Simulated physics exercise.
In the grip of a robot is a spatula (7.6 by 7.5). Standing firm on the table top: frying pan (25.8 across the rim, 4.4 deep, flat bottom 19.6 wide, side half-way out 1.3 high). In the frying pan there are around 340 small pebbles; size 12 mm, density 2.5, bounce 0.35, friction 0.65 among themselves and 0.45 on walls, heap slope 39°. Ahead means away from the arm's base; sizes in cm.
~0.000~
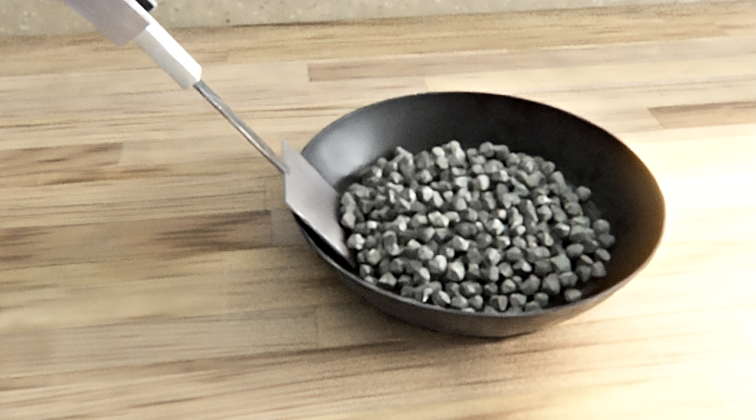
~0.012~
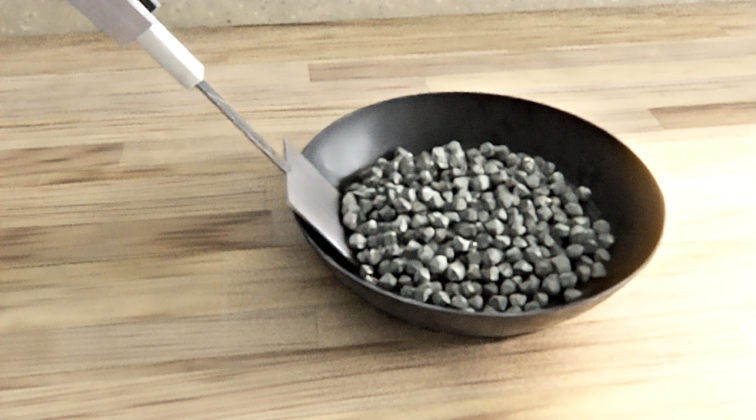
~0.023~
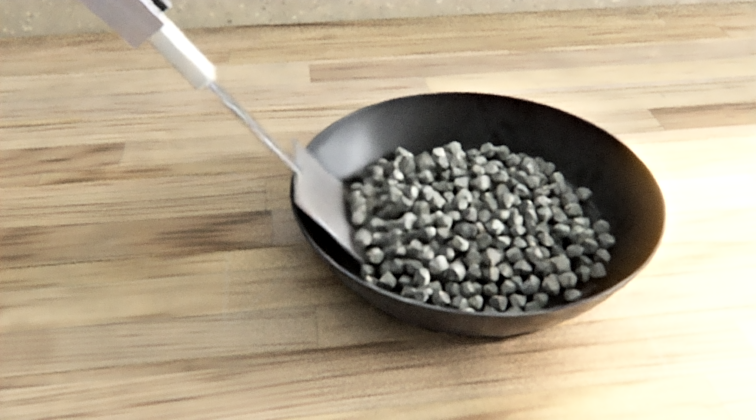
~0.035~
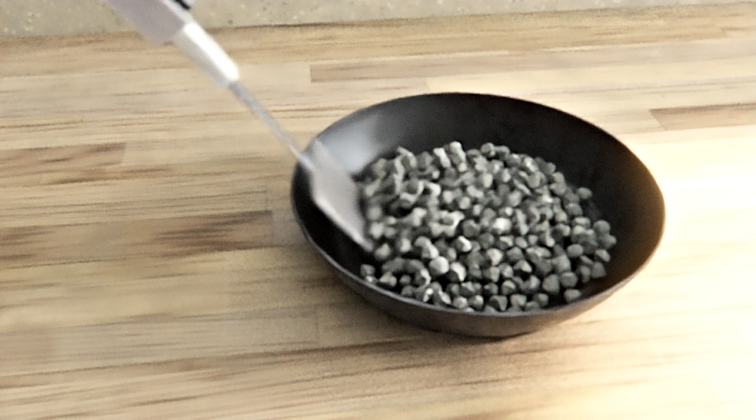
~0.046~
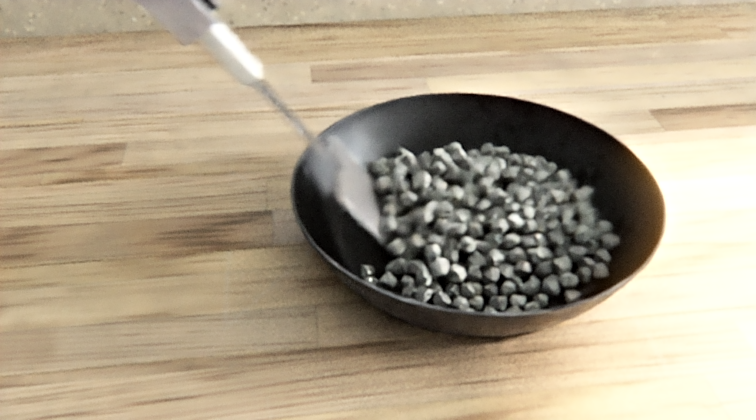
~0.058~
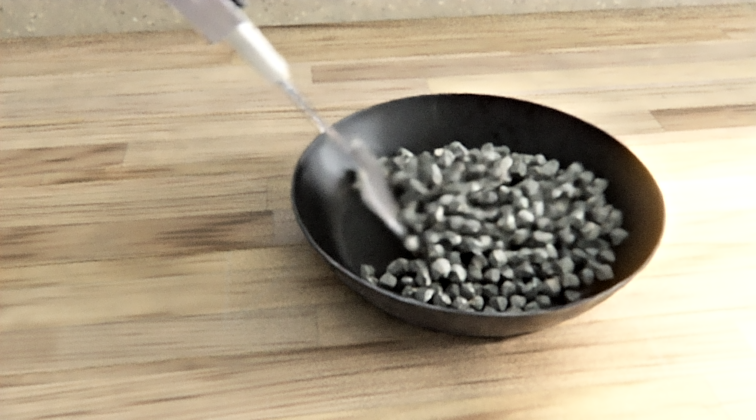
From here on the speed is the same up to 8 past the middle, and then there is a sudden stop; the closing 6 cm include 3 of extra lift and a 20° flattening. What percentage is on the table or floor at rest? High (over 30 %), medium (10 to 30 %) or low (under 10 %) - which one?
Medium, from 10 to 30 %.
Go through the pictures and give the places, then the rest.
The first frame shows spatula top edge at (283, 168), sloping 55°; upper third of the load around (468, 208), from x 350 to 605, top at y 145; 340 in the frying pan.
The second frame shows spatula top edge at (286, 168), sloping 55°; upper third of the load around (466, 206), from x 350 to 605, top at y 145.
The third frame shows spatula top edge at (295, 168), sloping 55°; upper third of the load around (461, 208), from x 355 to 605, top at y 150.
The fourth frame shows spatula top edge at (313, 167), sloping 55°; upper third of the load around (457, 204), from x 360 to 605, top at y 150.
The fifth frame shows spatula top edge at (336, 166), sloping 55°; upper third of the load around (467, 201), from x 360 to 610, top at y 150.
The sixth frame shows spatula top edge at (358, 164), sloping 55°; upper third of the load around (482, 199), from x 360 to 620, top at y 150; 340 in the frying pan.
By 0.09 s, sloping 55°, highest piece 6 above the table; 340 in the frying pan.
By 0.12 s, sloping 50°, highest piece 6 above the table; 339 in the frying pan, 1 on the blade or in flight.
By 0.33 s, sloping 35°, highest piece 10 above the table; 286 in the frying pan, 47 on the table or floor, 7 on the blade or in flight.
By 1.38 s, sloping 35°, highest piece 5 above the table; 286 in the frying pan, 54 on the table or floor.
Final count, 286 in the frying pan, 54 on the table or floor. That is 16 % on the table or floor.
